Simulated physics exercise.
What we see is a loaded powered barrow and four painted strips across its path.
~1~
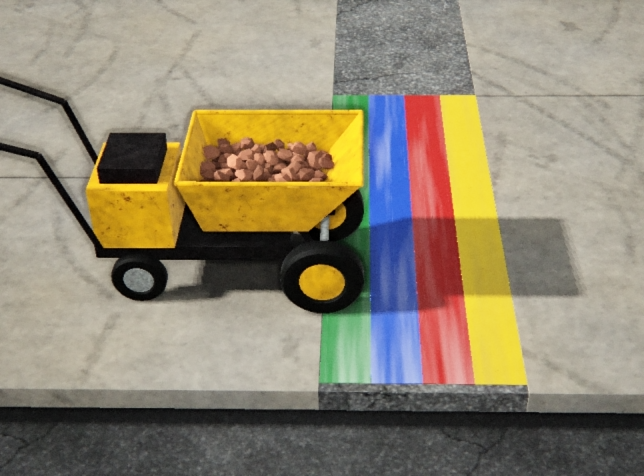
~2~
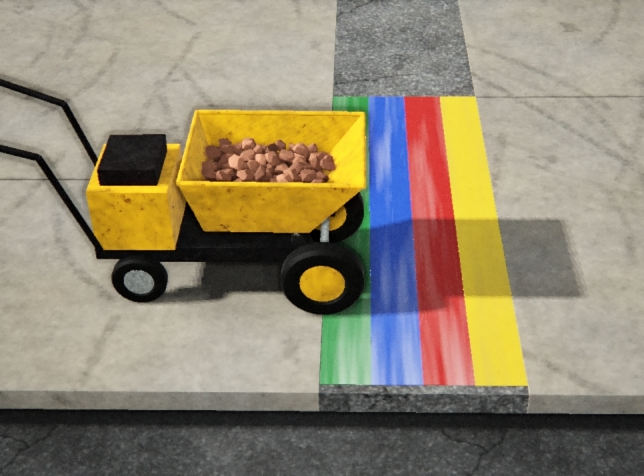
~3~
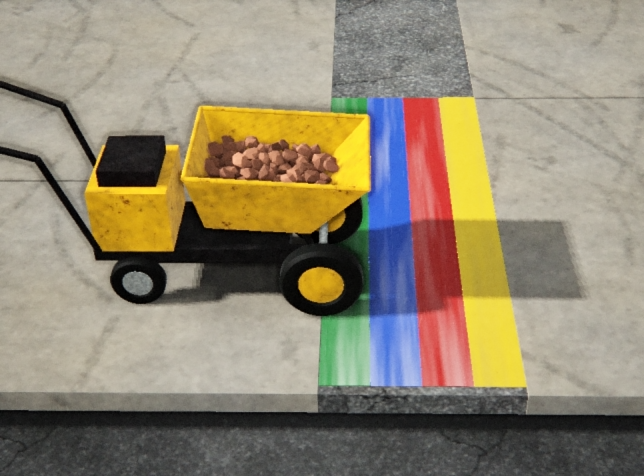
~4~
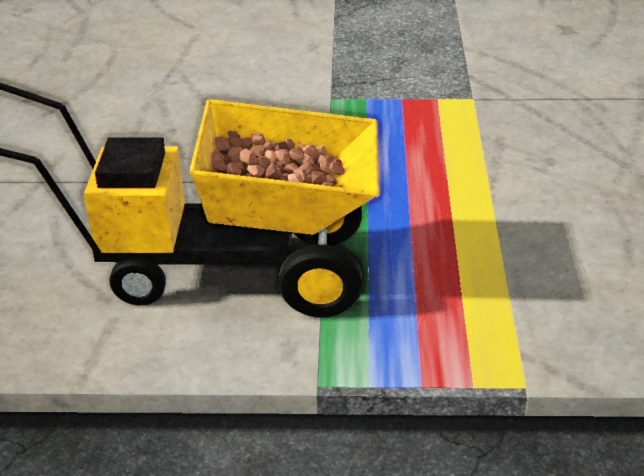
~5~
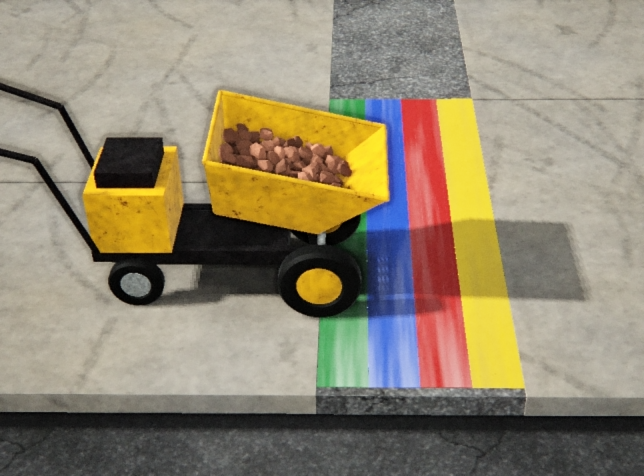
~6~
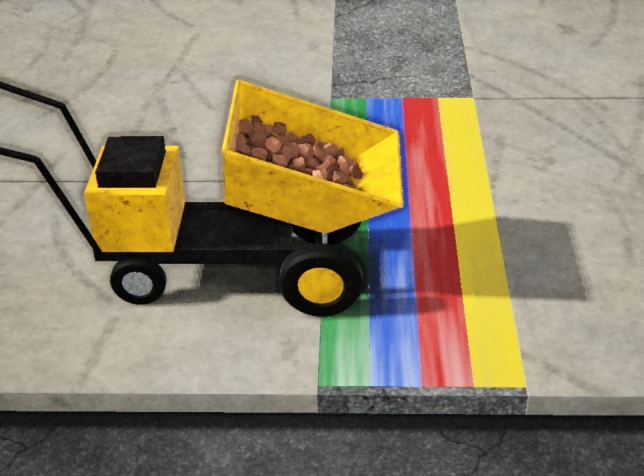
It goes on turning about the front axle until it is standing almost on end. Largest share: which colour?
Colour: Yellow.
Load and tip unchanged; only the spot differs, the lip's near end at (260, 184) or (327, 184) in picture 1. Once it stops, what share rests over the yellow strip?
Roughly 0 per cent at the first spot and 30 per cent at the second.
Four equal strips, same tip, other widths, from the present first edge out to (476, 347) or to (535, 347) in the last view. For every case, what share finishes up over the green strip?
Shares: 0 %; then 0 %.
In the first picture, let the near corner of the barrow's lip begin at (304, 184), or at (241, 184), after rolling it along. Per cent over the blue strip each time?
I'd put it at around 20 percent the first time and 30 percent the second.
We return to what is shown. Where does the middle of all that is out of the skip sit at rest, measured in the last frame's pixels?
Somewhere around (477, 270) in the last picture.
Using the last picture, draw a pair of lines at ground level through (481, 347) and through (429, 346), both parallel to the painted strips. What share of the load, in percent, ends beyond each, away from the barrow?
Around 50 per cent for the first, and 80 per cent for the second.
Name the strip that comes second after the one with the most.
In second place: That red strip.
Soon after the last picture, skip tipped steeply; all in the skip.
A little later, skip tipped right over; most in the skip; a small part over the red strip; a small part over the yellow strip; a stray few off the paint.
Later still, skip tipped right over; about a quarter in the skip; about a quarter over the red strip; about half over the yellow strip; a small part off the paint.
At rest, skip tipped right over; about a quarter in the skip; none over the green strip; none over the blue strip; about a quarter over the red strip; about half over the yellow strip; a small part off the paint.
